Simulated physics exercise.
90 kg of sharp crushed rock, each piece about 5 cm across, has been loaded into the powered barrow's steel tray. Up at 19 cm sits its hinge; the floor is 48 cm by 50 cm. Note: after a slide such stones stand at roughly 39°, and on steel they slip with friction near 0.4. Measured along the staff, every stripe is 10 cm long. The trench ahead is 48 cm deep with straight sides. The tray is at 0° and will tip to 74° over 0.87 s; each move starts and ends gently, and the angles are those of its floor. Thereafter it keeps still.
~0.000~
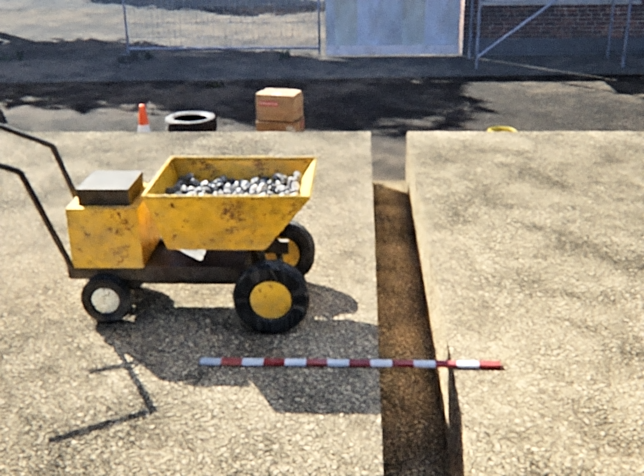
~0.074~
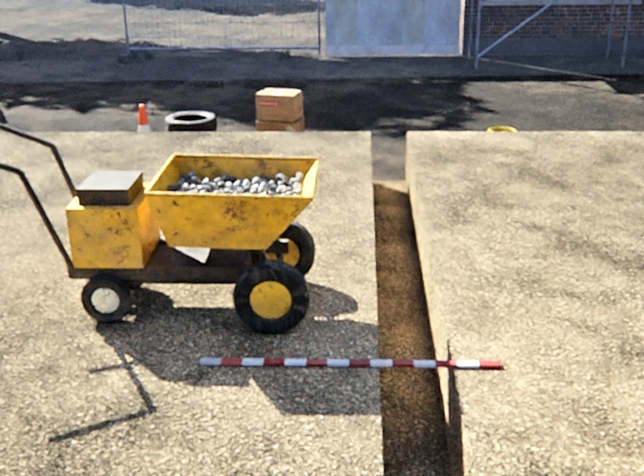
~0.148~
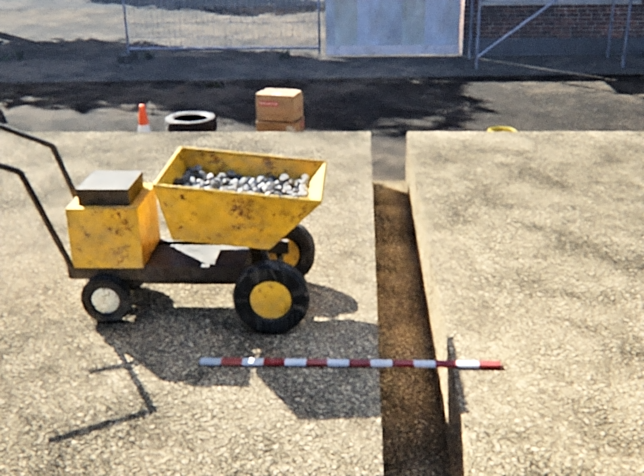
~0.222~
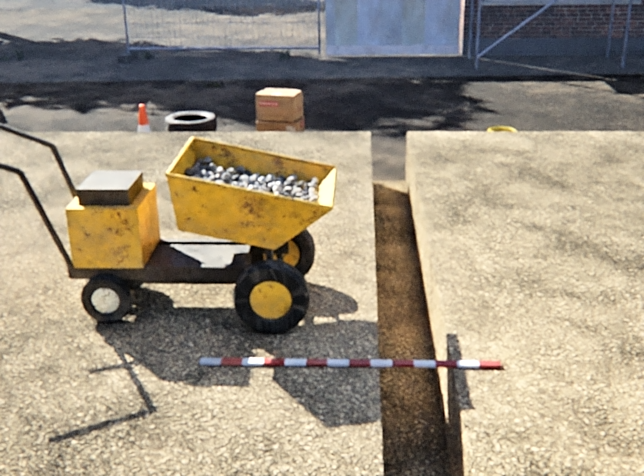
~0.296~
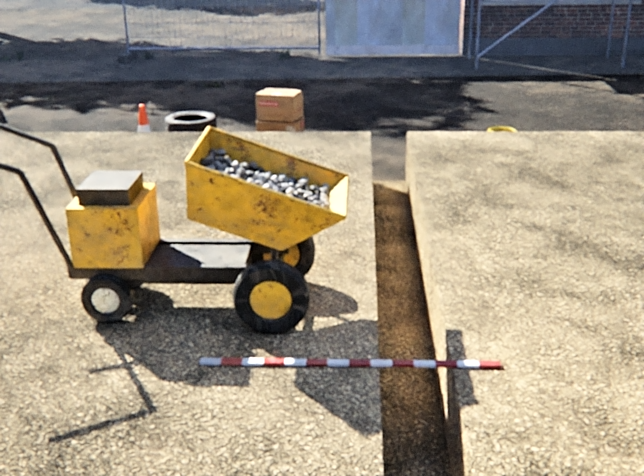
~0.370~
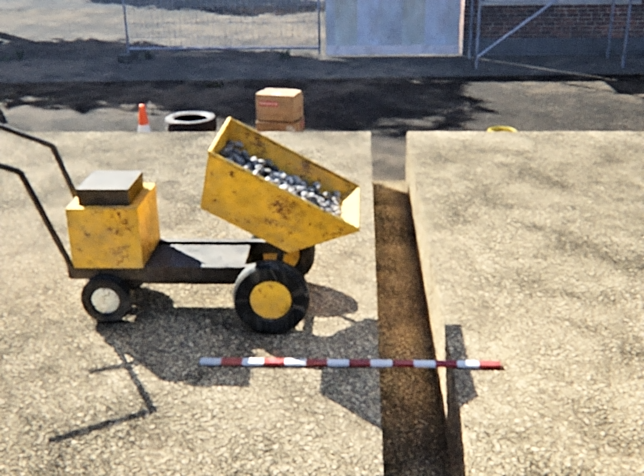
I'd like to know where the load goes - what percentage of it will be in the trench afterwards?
I would put it at about 93 per cent.
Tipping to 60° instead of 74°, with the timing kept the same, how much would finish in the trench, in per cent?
Expect roughly 30 per cent.
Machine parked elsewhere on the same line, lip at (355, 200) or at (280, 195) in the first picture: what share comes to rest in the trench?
40 % and 90 %.
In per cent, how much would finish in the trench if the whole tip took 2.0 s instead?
Roughly 100 per cent.
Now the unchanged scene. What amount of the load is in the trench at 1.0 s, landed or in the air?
By that moment, roughly 25 per cent of the load.
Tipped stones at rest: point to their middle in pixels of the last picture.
Somewhere around (414, 371) in the last picture.
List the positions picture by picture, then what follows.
The first frame shows lip at (310, 198), floor tilted 0°, highest stones at (270, 184).
The second frame shows lip at (313, 199), floor tilted 2°, highest stones at (225, 183); the stones move at 0.3 m/s on average.
The third frame shows lip at (321, 202), floor tilted 6°, highest stones at (206, 178); the stones move at 0.6 m/s on average.
In the fourth frame, the tray is at 12°, its lip at (332, 208); the top of the load is at (203, 168); the stones move at 0.8 m/s on average.
The fifth frame shows lip at (346, 218), floor tilted 20°, highest stones at (218, 160); the stones move at 0.9 m/s on average.
In the sixth frame, the tray is at 29°, its lip at (359, 230); the top of the load is at (233, 152); the stones move at 1.0 m/s on average.
After 0.6 s the floor is at 62°; 100 % in the tray; the foremost stones are at (375, 260).
After 1.0 s the floor is at 74°; 75 % in the tray, 25 % in the trench; the foremost stones are at (439, 328).
After 1.3 s the floor is at 74°; 31 % in the tray, 62 % in the trench, 7 % past the trench; the foremost stones are at (512, 306).
After 3.3 s the floor is at 74°; 0 % in the tray, 93 % in the trench, 7 % past the trench; the foremost stones are at (535, 315).
